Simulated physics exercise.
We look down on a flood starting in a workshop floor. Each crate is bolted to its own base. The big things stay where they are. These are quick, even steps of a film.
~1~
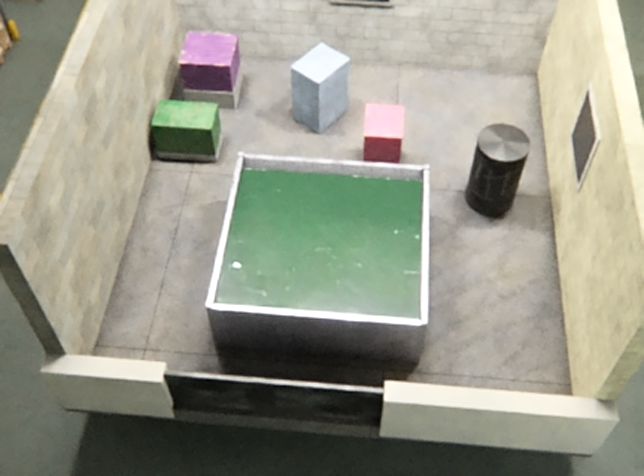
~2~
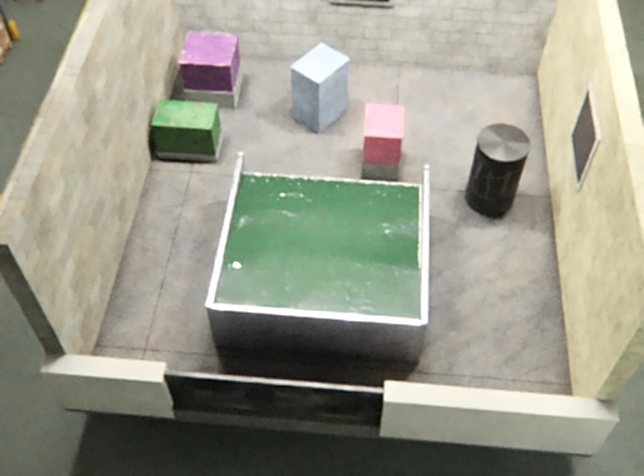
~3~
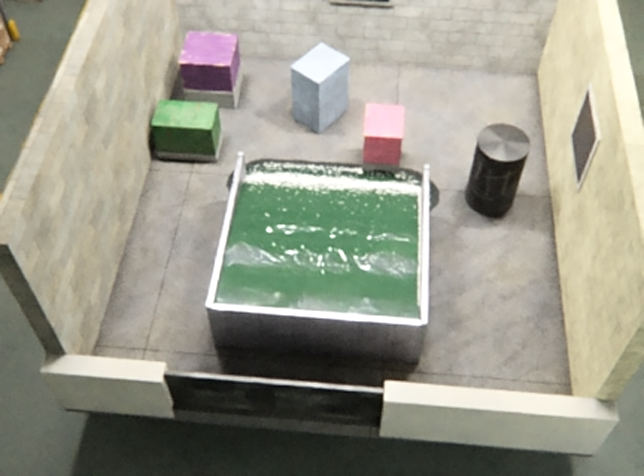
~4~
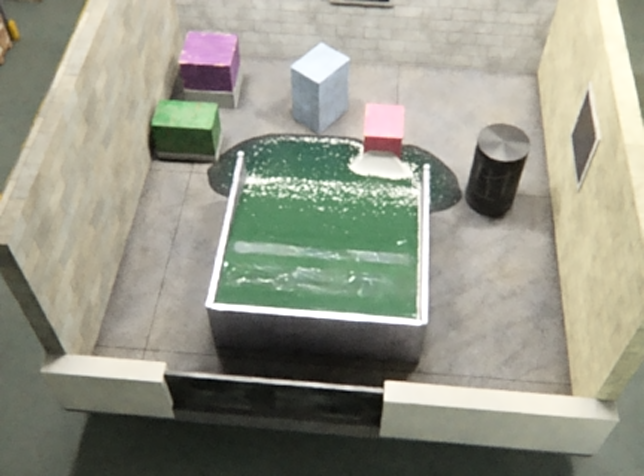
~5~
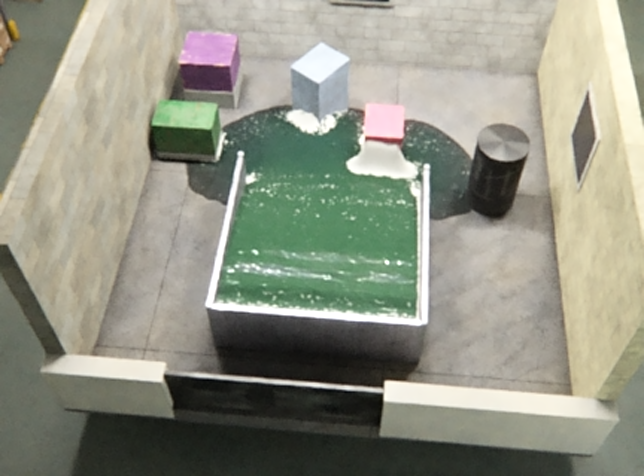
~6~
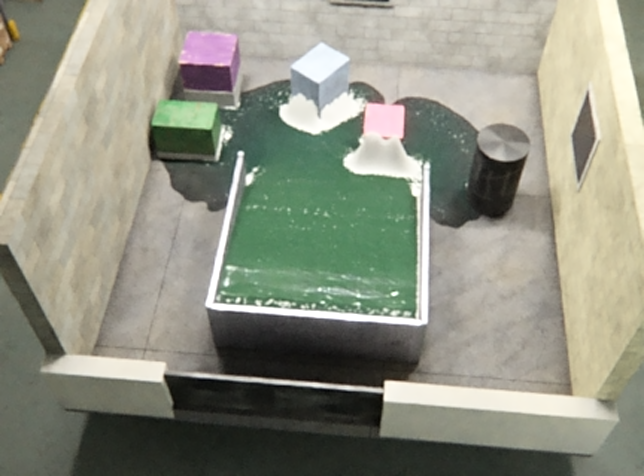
Green water pouring from the far side of a square tank, spreading across a grey floor and foaming around pink and pale blue blocks.
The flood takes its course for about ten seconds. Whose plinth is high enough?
In the end: The pink crate is wetted; the purple crate is wetted; the green crate is wetted.
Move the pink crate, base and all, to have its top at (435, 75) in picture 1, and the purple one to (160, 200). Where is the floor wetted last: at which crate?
I say the purple-painted one.
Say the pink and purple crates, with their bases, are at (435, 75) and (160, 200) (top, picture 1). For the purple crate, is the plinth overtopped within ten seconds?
In short: Purple crate escapes it.
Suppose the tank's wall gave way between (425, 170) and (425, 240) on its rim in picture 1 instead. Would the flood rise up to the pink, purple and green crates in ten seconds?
In short: The pink crate escapes it, the purple crate is spared, the green crate is soaked.
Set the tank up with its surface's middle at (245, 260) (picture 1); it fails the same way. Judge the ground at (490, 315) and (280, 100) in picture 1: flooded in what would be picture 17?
In turn: Clear, covered.
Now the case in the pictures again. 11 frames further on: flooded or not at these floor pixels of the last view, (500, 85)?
Answer: Awash.
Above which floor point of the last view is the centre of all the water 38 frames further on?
Near (363, 194).
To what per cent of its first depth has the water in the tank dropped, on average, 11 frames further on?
Some 36 per cent.
A moment on, water covers 50 % of the floor; the pink crate water round its plinth, the purple crate water round its plinth, the green crate water round its plinth.
Next, water covers 60 % of the floor; the pink crate water round its plinth, the purple crate water round its plinth, the green crate water round its plinth.
Then, water covers 75 % of the floor; the pink crate water round its plinth, the purple crate water round its plinth, the green crate water round its plinth.
Later, water covers 100 % of the floor; the pink crate water round its plinth, the purple crate water round its plinth, the green crate water round its plinth.
In the end, water covers 100 % of the floor; the pink crate was topped, the purple crate was topped, the green crate was topped.
